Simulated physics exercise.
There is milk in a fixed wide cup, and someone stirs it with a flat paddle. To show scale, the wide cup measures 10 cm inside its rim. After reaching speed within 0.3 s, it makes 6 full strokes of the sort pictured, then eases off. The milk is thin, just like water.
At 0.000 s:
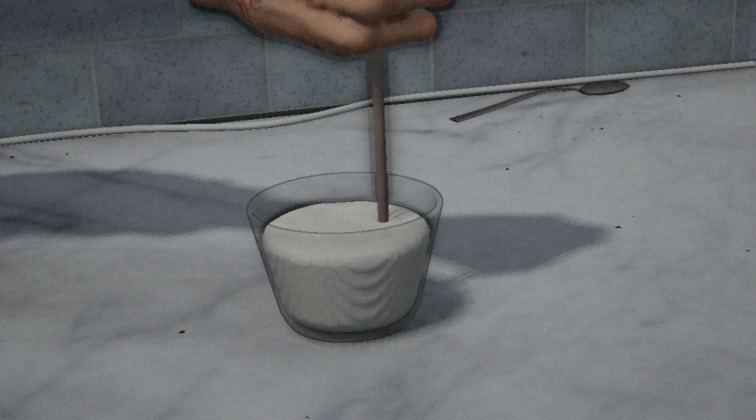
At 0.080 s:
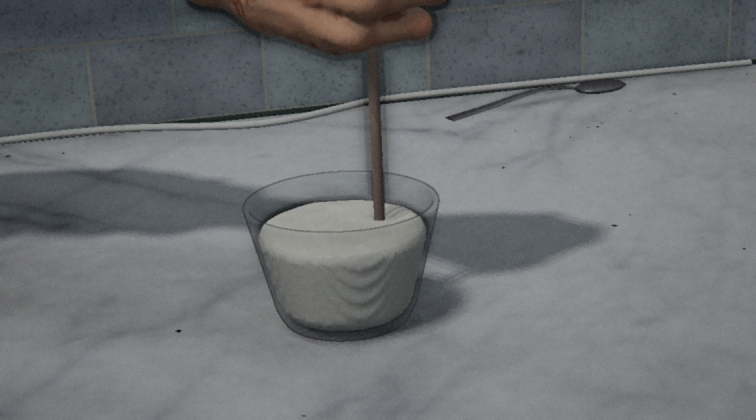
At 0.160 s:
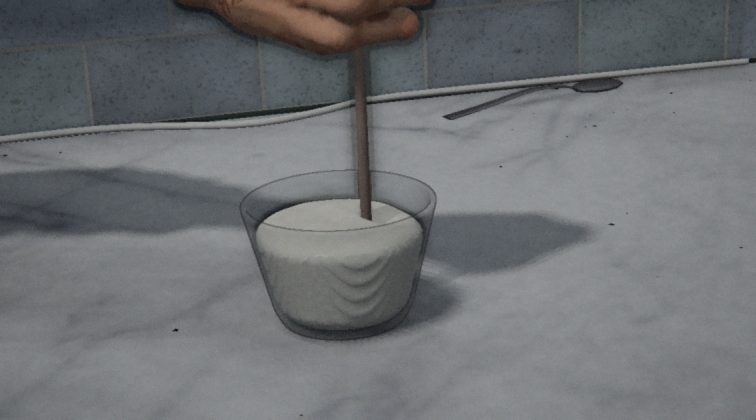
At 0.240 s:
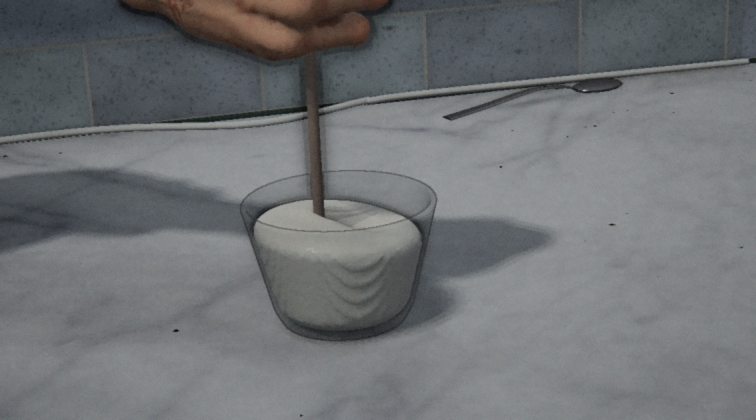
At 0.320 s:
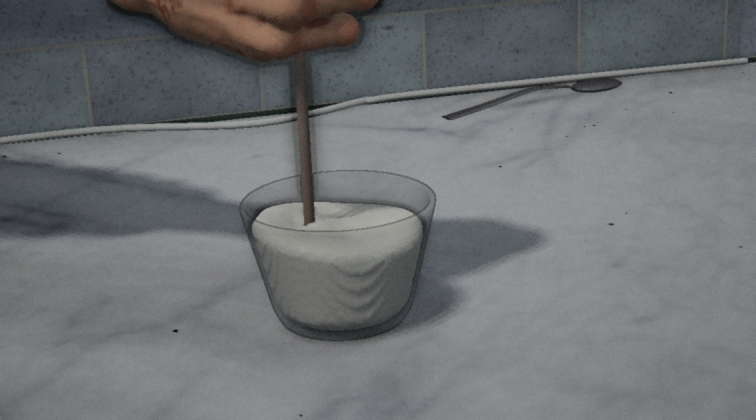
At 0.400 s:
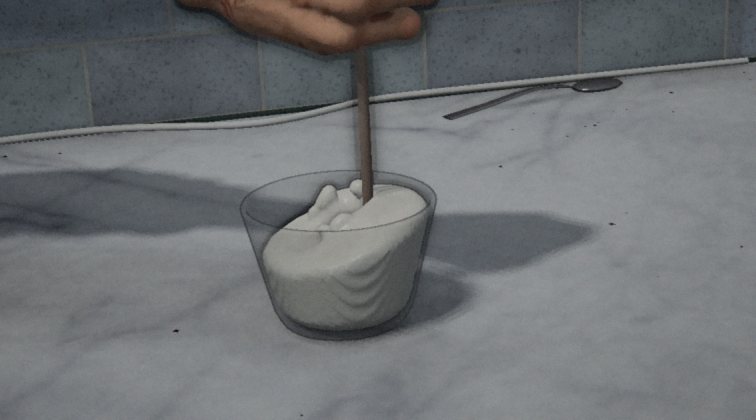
A hand at the top edge holds a thin brown stick upright in a clear, wide cup of white liquid on a grey marble counter, seen from slightly above. Blue-grey tiles, a pale cord and a dark spoon lie behind the cup. The hand barely shifts, then sweeps the stick left and back right, and the white surface heaps into lumps, lower at left, while the view drifts slightly.
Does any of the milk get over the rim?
Yes - over the rim.
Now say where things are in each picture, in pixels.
The stem is at (378, 81); surface from (262, 238) to (427, 218); the rim runs from (250, 217) to (437, 194), in the first picture.
The stem is at (374, 79); surface from (259, 237) to (424, 216), in the second picture.
The stem is at (360, 80); surface from (256, 236) to (420, 219), in the third picture.
The stem is at (311, 85); surface from (254, 229) to (420, 224), in the fourth picture.
The stem is at (301, 86); surface from (251, 226) to (419, 213), in the fifth picture.
The stem is at (362, 79); surface from (263, 254) to (425, 193), in the sixth picture.
Then, 0.81 s in, 9 ml is over the rim.
Then, 1.21 s in, 14 ml is over the rim.
Then, 1.62 s in, 18 ml is over the rim.
Then, 2.02 s in, 21 ml is over the rim.
Finally, 21 ml is over the rim.
